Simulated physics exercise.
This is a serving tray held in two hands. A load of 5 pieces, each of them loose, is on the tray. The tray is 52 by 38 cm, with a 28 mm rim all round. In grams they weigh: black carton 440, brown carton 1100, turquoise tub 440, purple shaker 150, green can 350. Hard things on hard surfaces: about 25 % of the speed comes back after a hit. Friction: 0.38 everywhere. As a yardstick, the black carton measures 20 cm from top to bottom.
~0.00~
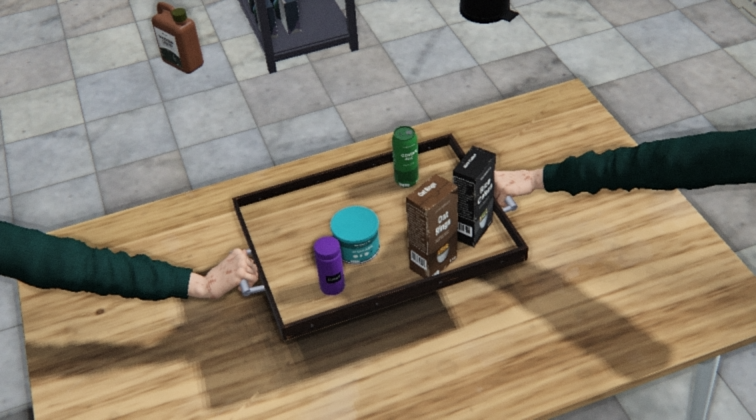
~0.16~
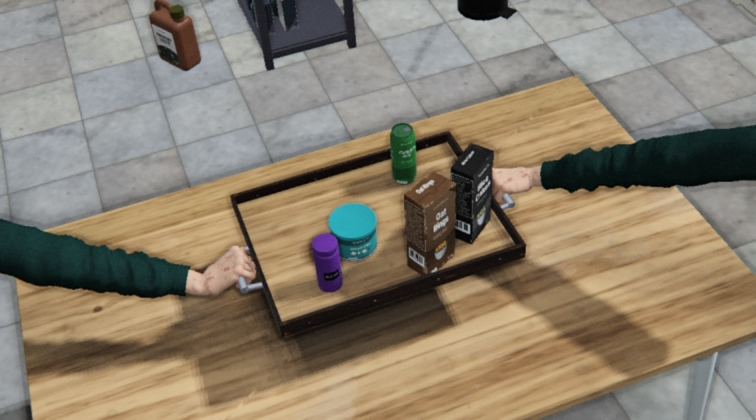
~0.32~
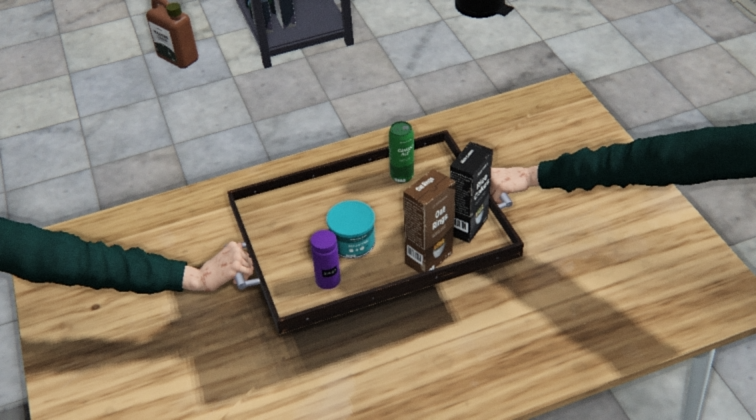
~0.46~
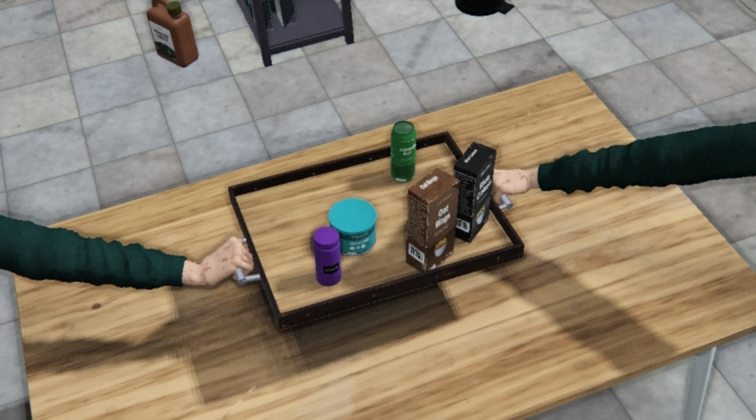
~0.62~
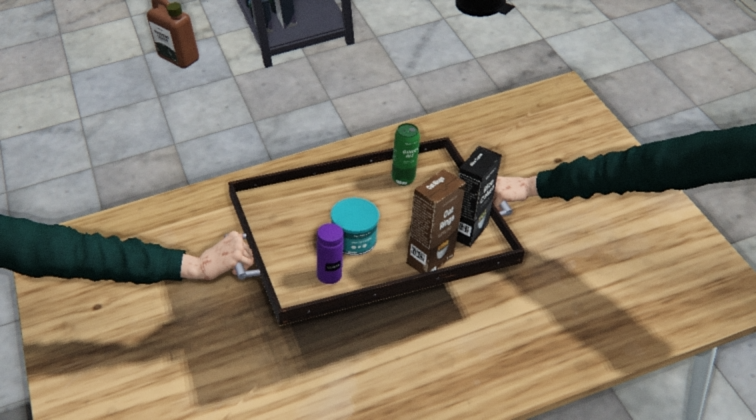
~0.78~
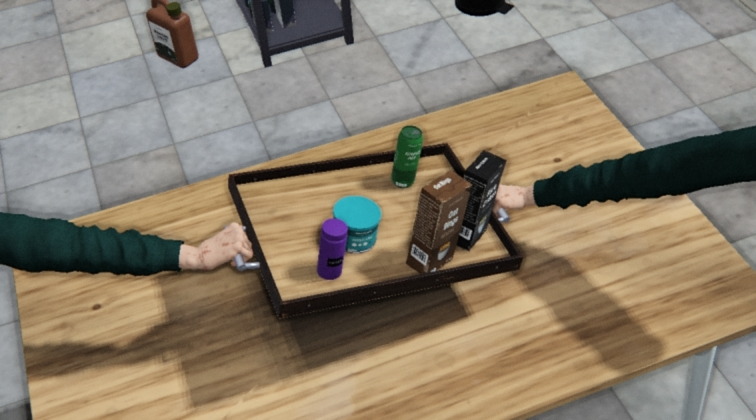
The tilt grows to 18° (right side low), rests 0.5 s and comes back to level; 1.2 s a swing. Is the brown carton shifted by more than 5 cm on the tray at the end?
The brown carton keeps its place.
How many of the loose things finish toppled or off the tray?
0 of them.
By 0.98 s, tray at 15°, right edge down.
By 2.08 s, tray at 16°, right edge down.
By 2.38 s, tray at 10°, right edge down.
By 2.78 s, tray at 1°, right edge down.
When it is over (3.5 s), all 5 within 5 cm of the start. End places, in pixels of the last picture, brown carton near (429, 222).
